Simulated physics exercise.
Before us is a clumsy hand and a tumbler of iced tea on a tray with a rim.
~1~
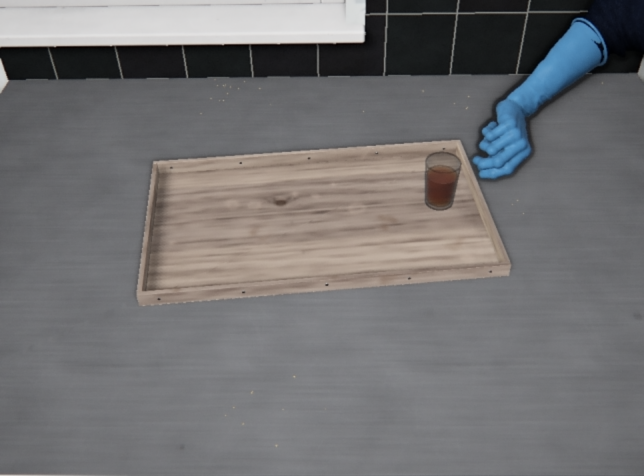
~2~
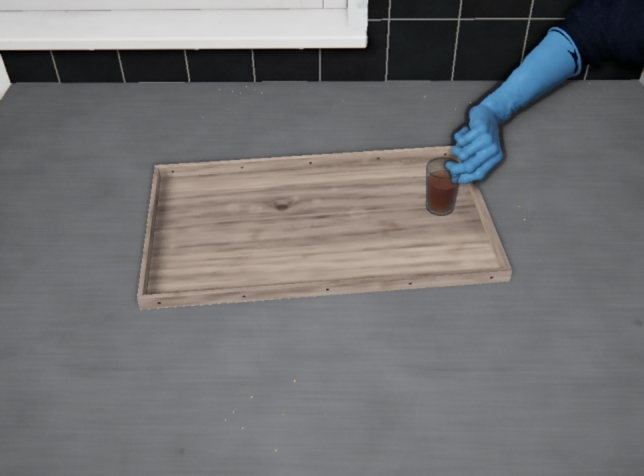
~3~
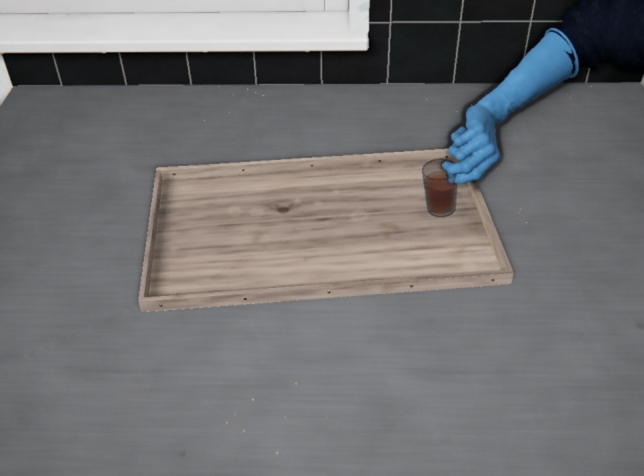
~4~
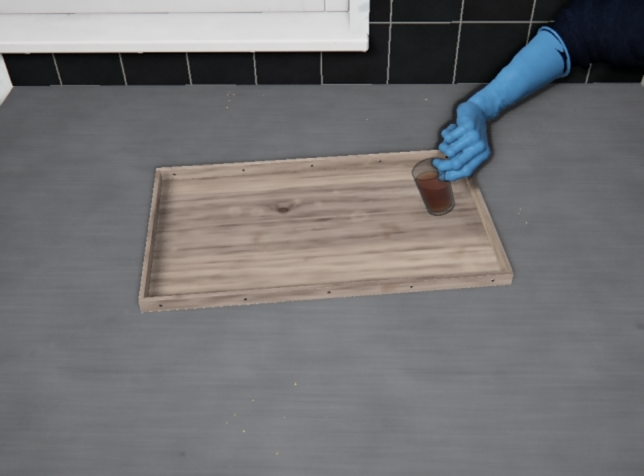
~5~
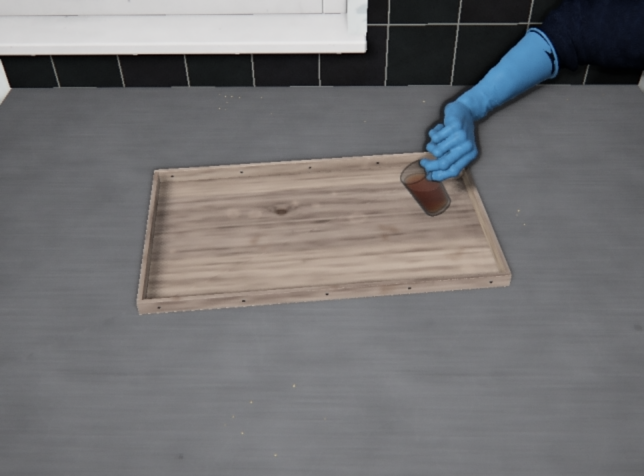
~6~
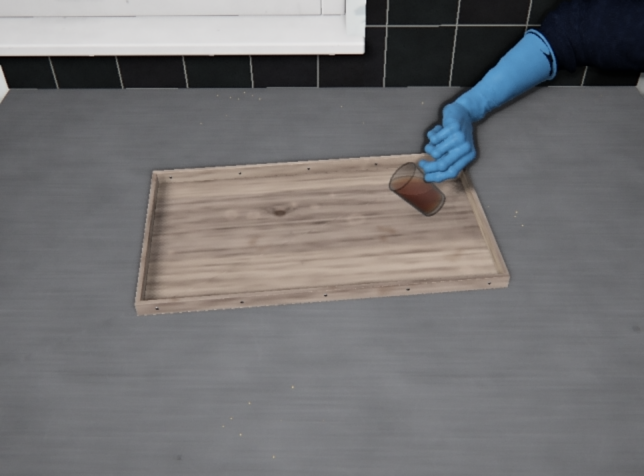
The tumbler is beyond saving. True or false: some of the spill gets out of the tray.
False.
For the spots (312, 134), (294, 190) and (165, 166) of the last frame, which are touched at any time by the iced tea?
Point one is never touched, point two is caught by it, point three is never touched.
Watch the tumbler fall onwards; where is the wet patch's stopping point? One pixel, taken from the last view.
(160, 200), more or less.
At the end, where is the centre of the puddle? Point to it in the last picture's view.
Roughly (249, 213).
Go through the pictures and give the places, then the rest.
It stands upright; tumbler (441, 181) about two thirds full; tray (315, 277), in the first frame.
Pushed off balance; tumbler about two thirds full, surface at (443, 180), in the second frame.
Pushed off balance; tumbler (441, 188) about two thirds full, in the third frame.
Pushed off balance; tumbler about two thirds full, surface at (433, 181); tray (317, 284), in the fourth frame.
Pushed off balance; tumbler (426, 188) tipped 30°, in the fifth frame.
It is falling; tumbler (417, 189) tipped 45°, in the sixth frame.
Shortly, the tumbler lies in the tray; the puddle covers about as much as a plate; none is outside.
Then, the puddle covers about as much as a tray; none is outside.
At the finish, the puddle covers about as much as a tray; none is outside.
